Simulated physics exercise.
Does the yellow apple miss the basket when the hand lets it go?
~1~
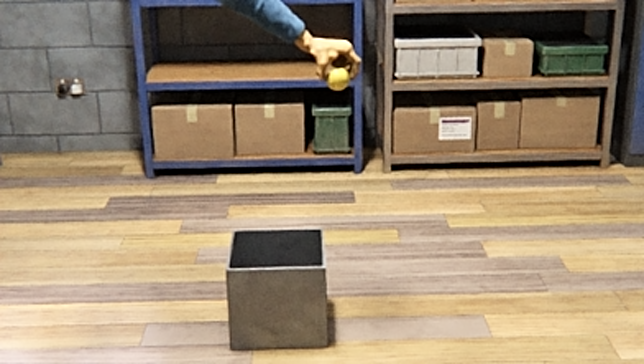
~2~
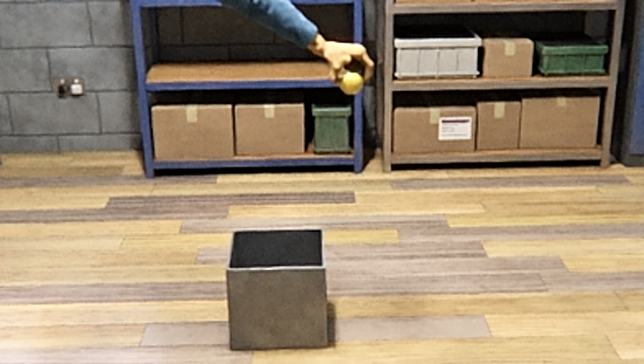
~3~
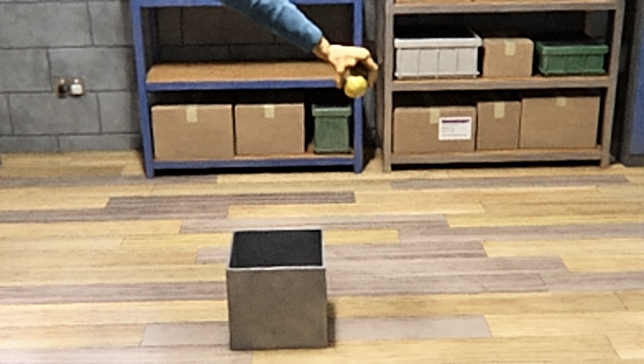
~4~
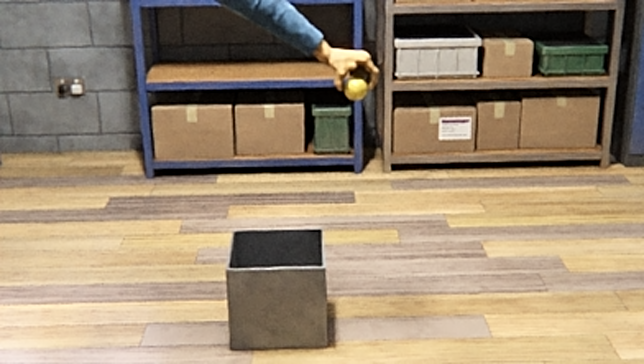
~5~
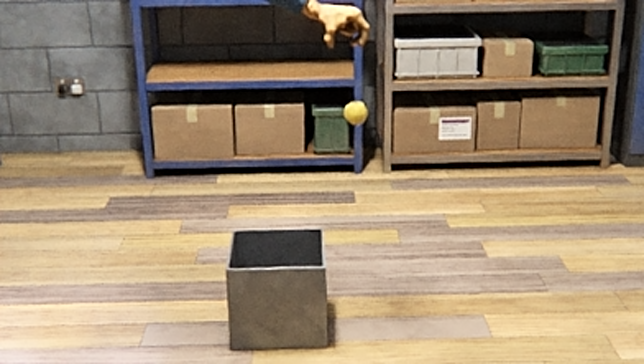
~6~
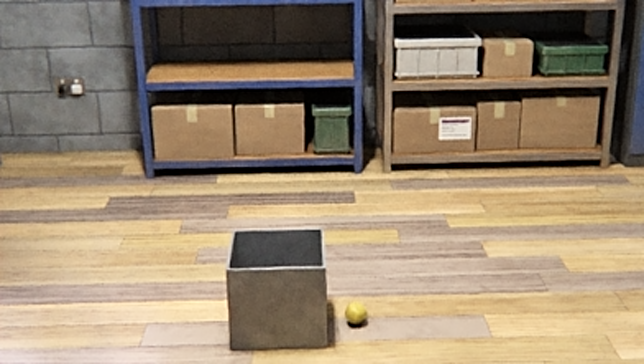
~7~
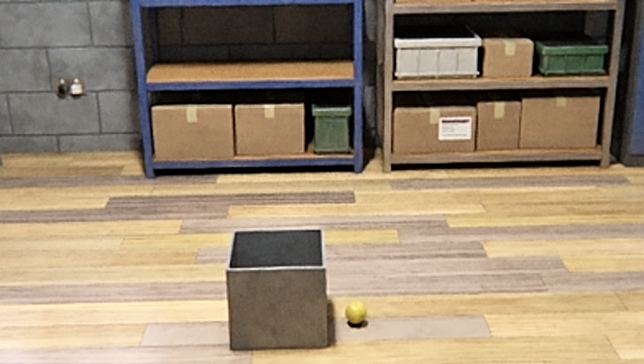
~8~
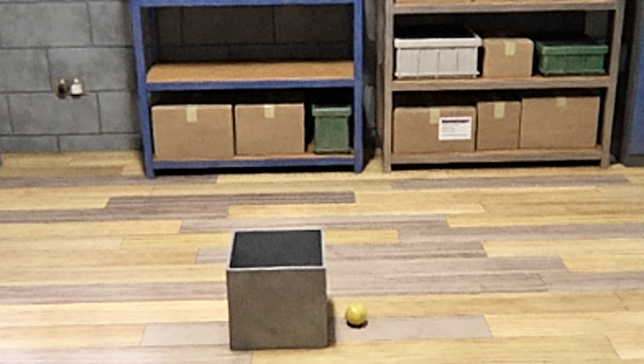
Yes, the yellow apple misses the basket and ends up on the floor just to the right of it.
